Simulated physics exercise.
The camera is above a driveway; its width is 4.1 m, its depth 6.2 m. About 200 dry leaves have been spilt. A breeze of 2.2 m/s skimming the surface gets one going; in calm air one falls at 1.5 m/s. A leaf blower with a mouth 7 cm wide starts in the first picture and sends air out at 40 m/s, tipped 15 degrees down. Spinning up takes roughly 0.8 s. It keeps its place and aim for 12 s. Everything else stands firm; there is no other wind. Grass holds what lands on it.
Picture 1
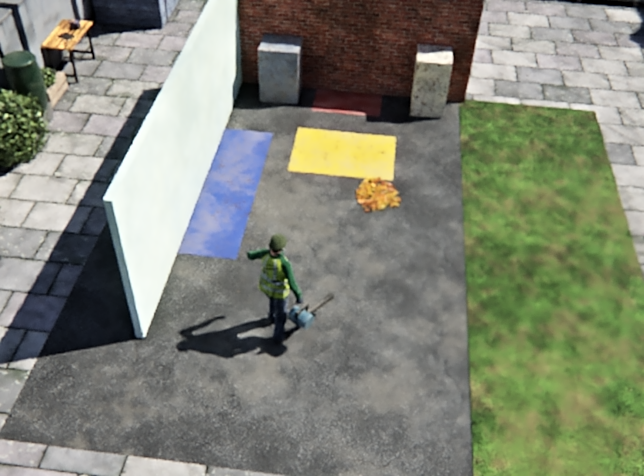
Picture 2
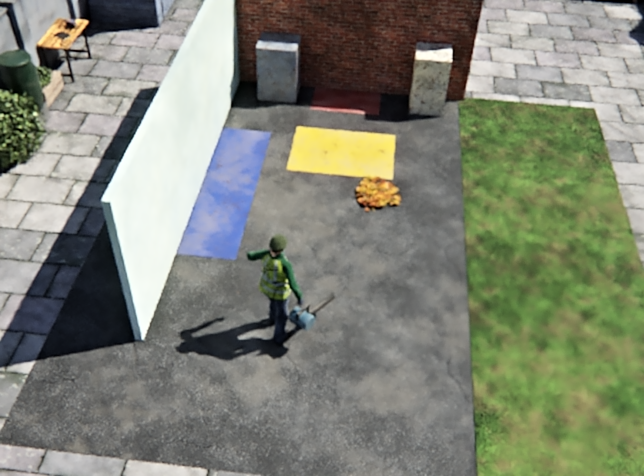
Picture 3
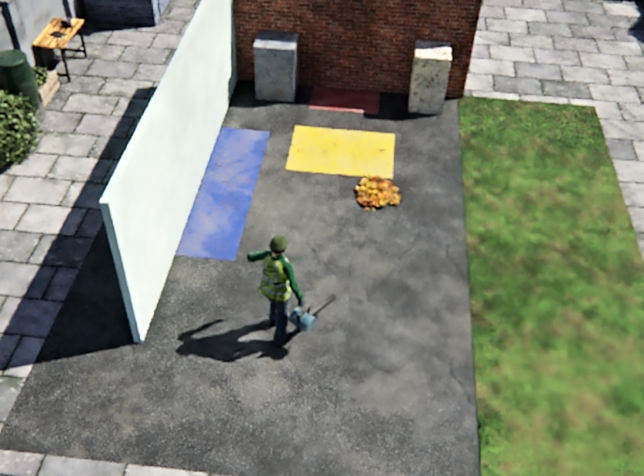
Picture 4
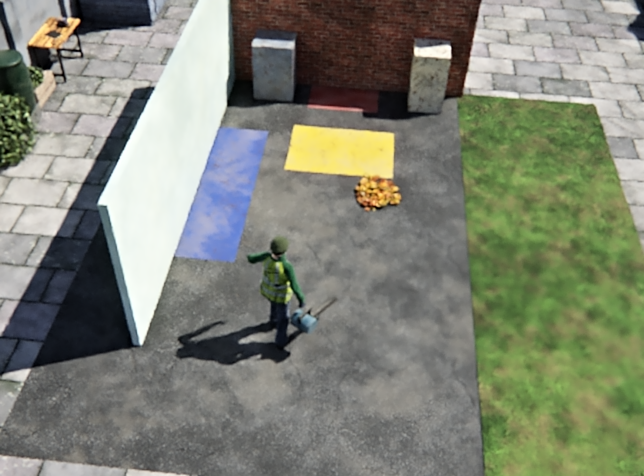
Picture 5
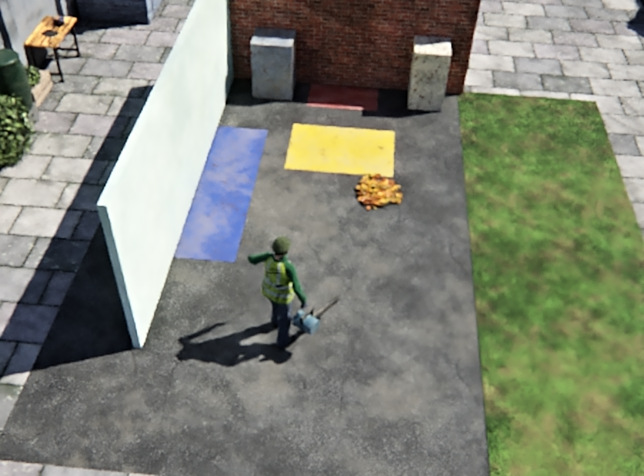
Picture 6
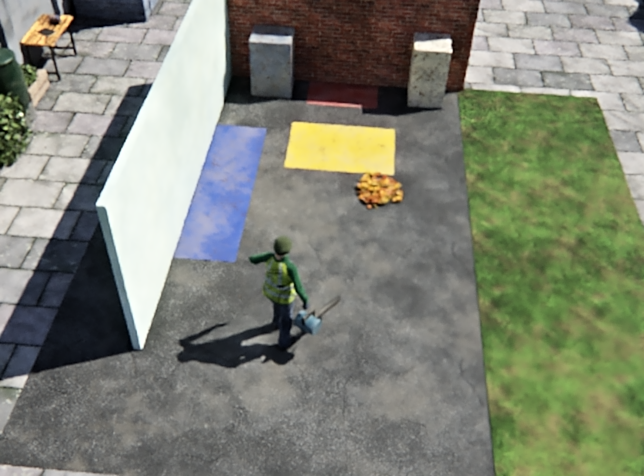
A figure in a green top and yellow-green vest stands with a leaf blower on a dark driveway, seen from high above, with pale paving around it. A pale wall and blue patch lie left, yellow and red patches and two grey bins near the brick wall behind, orange-brown leaves near the centre, grass right. The figure and leaves stay still while the camera drifts very slightly.
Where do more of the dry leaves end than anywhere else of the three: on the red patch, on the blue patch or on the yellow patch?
The yellow one.
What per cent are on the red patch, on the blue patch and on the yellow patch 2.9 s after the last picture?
About 0 % red, 0 % blue, 40 % yellow.
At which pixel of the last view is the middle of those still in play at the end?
At about (387, 134).
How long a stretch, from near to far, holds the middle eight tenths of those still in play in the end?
Roughly 1.6 m.
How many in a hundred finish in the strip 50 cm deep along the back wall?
Some 0 per cent.
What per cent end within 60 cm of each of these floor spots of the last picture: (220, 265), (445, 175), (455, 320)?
In turn about 0 %, 0 %, 0 %.
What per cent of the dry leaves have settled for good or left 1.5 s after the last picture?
Some 0 per cent.
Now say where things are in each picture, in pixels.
The middle of the dry leaves is near (379, 196), none has stirred yet and the mouth of the leaf blower is at (332, 296), in the first picture.
The middle of the dry leaves is near (379, 193), none has stirred yet, the yellow patch is centred on (343, 152), the red patch is centred on (346, 101) and the blue patch is centred on (228, 187), in the second picture.
The middle of the dry leaves is near (379, 192), none has stirred yet, the top of a bin is at (433, 49) and the top of a bin is at (277, 40), in the third picture.
The middle of the dry leaves is near (379, 192) and none has stirred yet, in the fourth picture.
The middle of the dry leaves is near (380, 191) and none has stirred yet, in the fifth picture.
The middle of the dry leaves is near (380, 189) and none has stirred yet, in the sixth picture.
Then, 1.5 s after the last picture the count stands so, 26 % are on the yellow patch, 0 % on the red patch and 0 % on the blue patch; the middle of those still in play is near (384, 164).
Then, 2.9 s after the last picture the count stands so, 44 % are on the yellow patch, 0 % on the red patch and 0 % on the blue patch; the middle of those still in play is near (385, 148).
Then, 5.7 s after the last picture the count stands so, 54 % are on the yellow patch, 0 % on the red patch and 0 % on the blue patch; the middle of those still in play is near (387, 142).
Then, 11.1 s after the last picture, at the end, 48 % are on the yellow patch, 0 % on the red patch and 0 % on the blue patch; the middle of those still in play is near (387, 134).
